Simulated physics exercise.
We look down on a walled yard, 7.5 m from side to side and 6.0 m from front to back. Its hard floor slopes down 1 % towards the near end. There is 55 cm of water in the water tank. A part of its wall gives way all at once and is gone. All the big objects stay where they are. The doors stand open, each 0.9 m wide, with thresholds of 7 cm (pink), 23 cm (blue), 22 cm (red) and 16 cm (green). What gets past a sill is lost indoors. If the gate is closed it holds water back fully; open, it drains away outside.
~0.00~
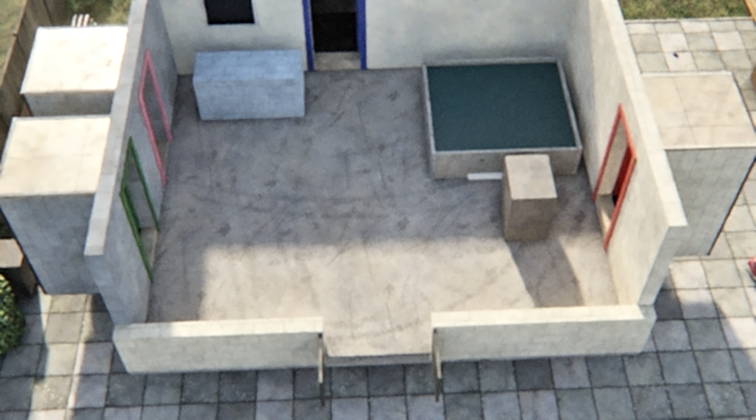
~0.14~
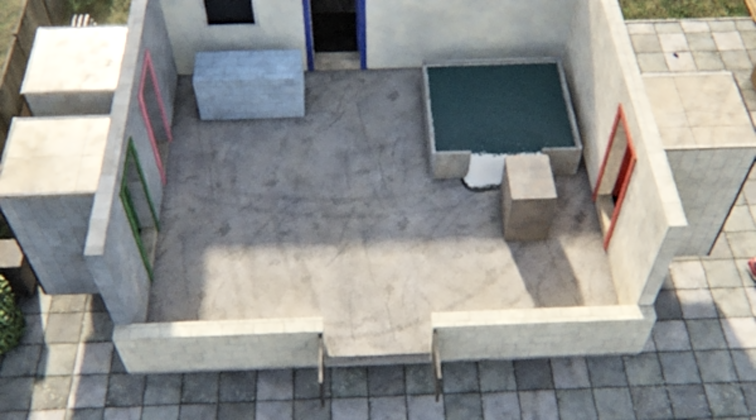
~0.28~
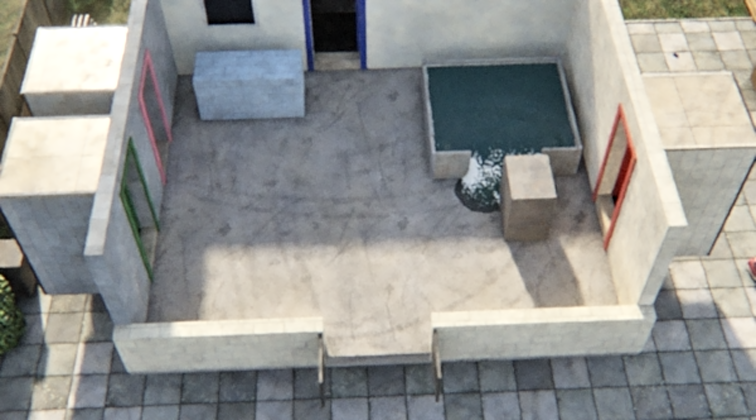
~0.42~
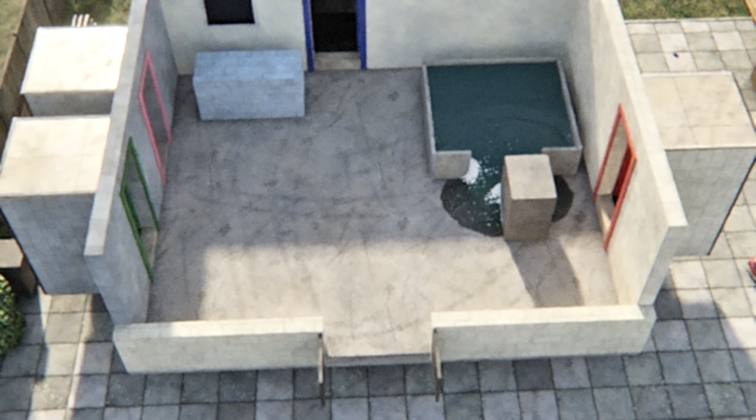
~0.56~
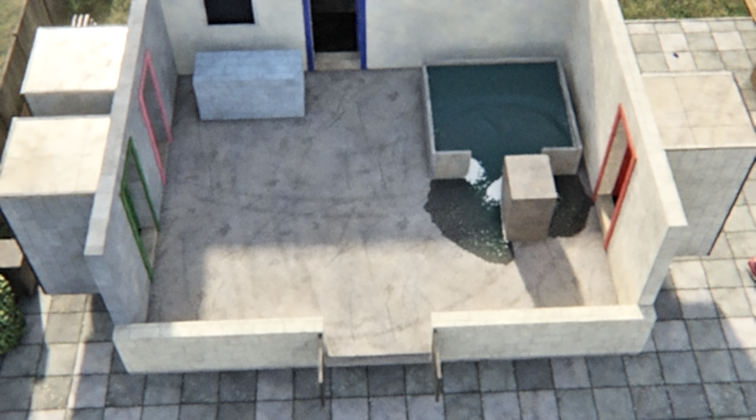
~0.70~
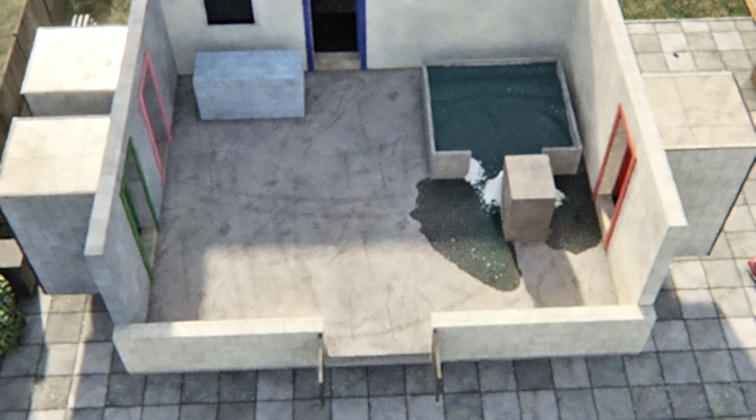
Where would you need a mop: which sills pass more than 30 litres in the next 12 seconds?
Within that time: At the pink door it stays under the limit; at the blue door it keeps below the limit; at the red door it keeps below the limit; at the green door it stays under the limit.
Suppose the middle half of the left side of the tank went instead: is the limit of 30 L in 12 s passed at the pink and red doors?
Against that limit: Pink past it, red below.
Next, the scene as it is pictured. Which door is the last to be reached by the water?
The pink one.
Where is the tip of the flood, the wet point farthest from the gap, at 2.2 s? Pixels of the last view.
At about (296, 344).
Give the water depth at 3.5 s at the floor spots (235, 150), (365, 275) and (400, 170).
About 0, 2 and 1 cm.
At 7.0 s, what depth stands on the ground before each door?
Depths in cm: Pink 2, blue 2, red 11, green 8.
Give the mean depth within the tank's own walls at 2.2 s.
Some 35 cm.
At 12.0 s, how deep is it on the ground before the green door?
Roughly 8.5 cm deep.
After 1.4 s water covers 20 % of the floor and is deepest (46 cm) near (516, 189); pink door not reached, blue door not reached, red door 21 cm at the sill, 0 L in, green door not reached.
After 2.2 s water covers 40 % of the floor and is deepest (40 cm) near (518, 197); pink door not reached, blue door not reached, red door 21 cm at the sill, 5 L in, green door not reached.
After 3.5 s water covers 55 % of the floor and is deepest (26 cm) near (516, 189); pink door not reached, blue door not reached, red door 14 cm at the sill, 8 L in, green door not reached.
After 7.0 s water covers 70 % of the floor and is deepest (20 cm) near (143, 349); pink door 2 cm at the sill, 0 L in, blue door 2 cm at the sill, 0 L in, red door 11 cm at the sill, 8 L in, green door 8 cm at the sill, 0 L in.
After 12.0 s water covers 95 % of the floor and is deepest (12 cm) near (622, 331); pink door 4 cm at the sill, 0 L in, blue door 1 cm at the sill, 0 L in, red door 8 cm at the sill, 8 L in, green door 8 cm at the sill, 0 L in.
